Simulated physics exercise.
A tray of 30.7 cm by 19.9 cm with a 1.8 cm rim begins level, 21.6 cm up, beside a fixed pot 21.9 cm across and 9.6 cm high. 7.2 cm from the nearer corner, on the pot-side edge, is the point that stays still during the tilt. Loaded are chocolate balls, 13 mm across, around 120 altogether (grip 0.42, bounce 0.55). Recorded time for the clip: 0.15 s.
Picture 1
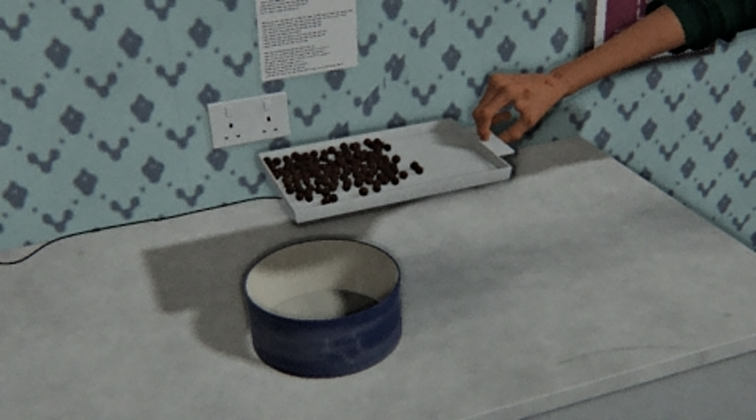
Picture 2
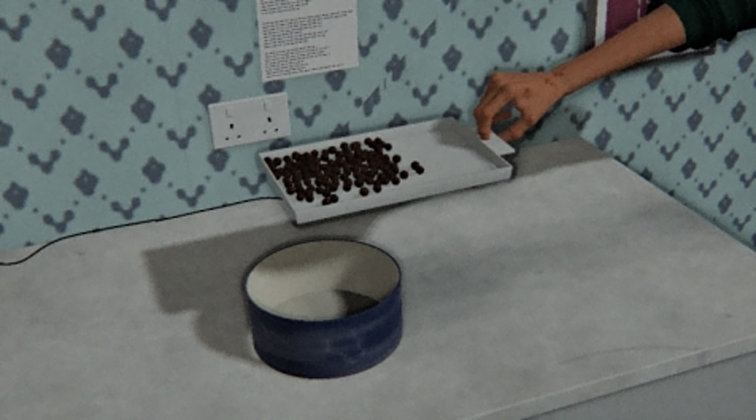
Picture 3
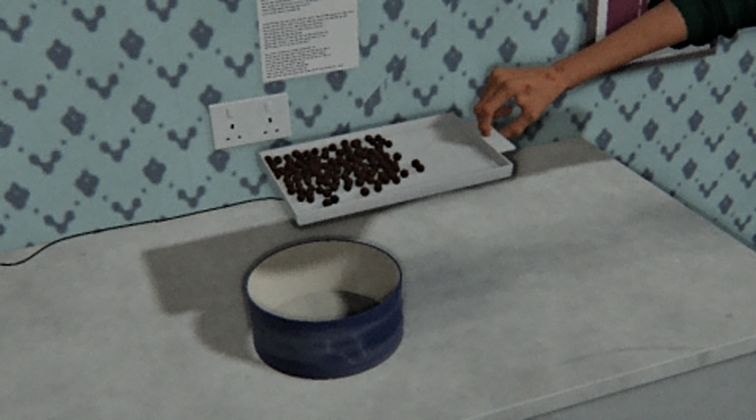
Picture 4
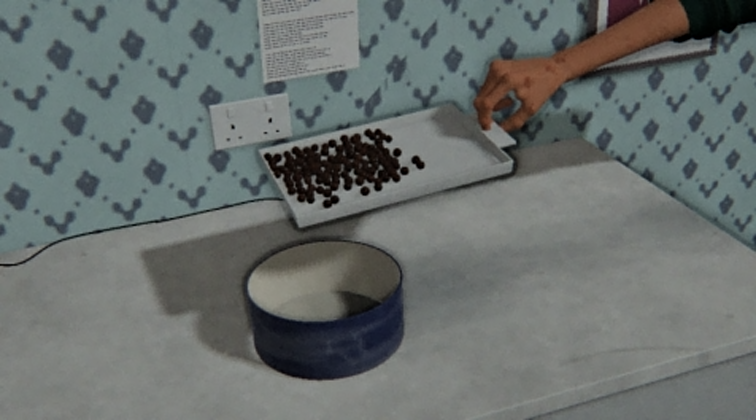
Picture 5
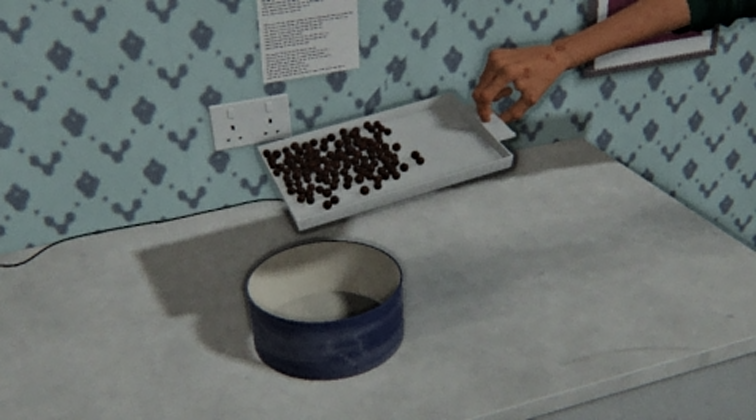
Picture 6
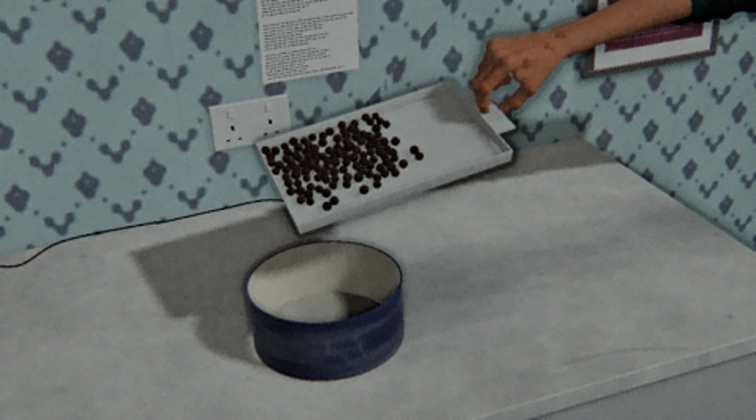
A white tray of small dark brown balls, held at its right end by a hand, stays almost level at first above a blue pot on a grey counter. The hand then raises the right end, and the tray slants gradually down toward its left front corner, the balls staying clustered on its left side.
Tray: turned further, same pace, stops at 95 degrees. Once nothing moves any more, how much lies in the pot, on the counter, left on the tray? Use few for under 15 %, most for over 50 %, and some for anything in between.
Pot: Most, counter: Few, tray: Few.
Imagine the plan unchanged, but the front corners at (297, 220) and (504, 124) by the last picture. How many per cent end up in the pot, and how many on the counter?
You'd end with pot at 55 and counter at 45.
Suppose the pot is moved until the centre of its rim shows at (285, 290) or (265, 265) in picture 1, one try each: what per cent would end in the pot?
That gives roughly 95 per cent and then 25 per cent.
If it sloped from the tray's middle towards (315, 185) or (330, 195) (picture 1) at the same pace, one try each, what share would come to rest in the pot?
Roughly 30 per cent on the first try and 70 per cent on the second.
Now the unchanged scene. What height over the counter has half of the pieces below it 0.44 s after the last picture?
Around 22 cm up.
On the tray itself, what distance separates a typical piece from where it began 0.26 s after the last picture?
It has moved some 5 cm from its start.
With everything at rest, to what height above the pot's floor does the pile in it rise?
Some 2.5 cm up.
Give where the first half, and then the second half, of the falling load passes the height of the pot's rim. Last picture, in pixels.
First near (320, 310), then at (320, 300).
Then, 0.26 s after the last picture, tilt 54 degrees; the tray holds 100 %, the pot 0 %.
Then, 0.44 s after the last picture, tilt 82 degrees; the tray holds 90 %, the pot 0 %.
Then, 0.74 s after the last picture, tilt 95 degrees; the tray holds 10 %, the pot 75 %.
In the end, pot 90 %, counter 10 %, tray 0 %.
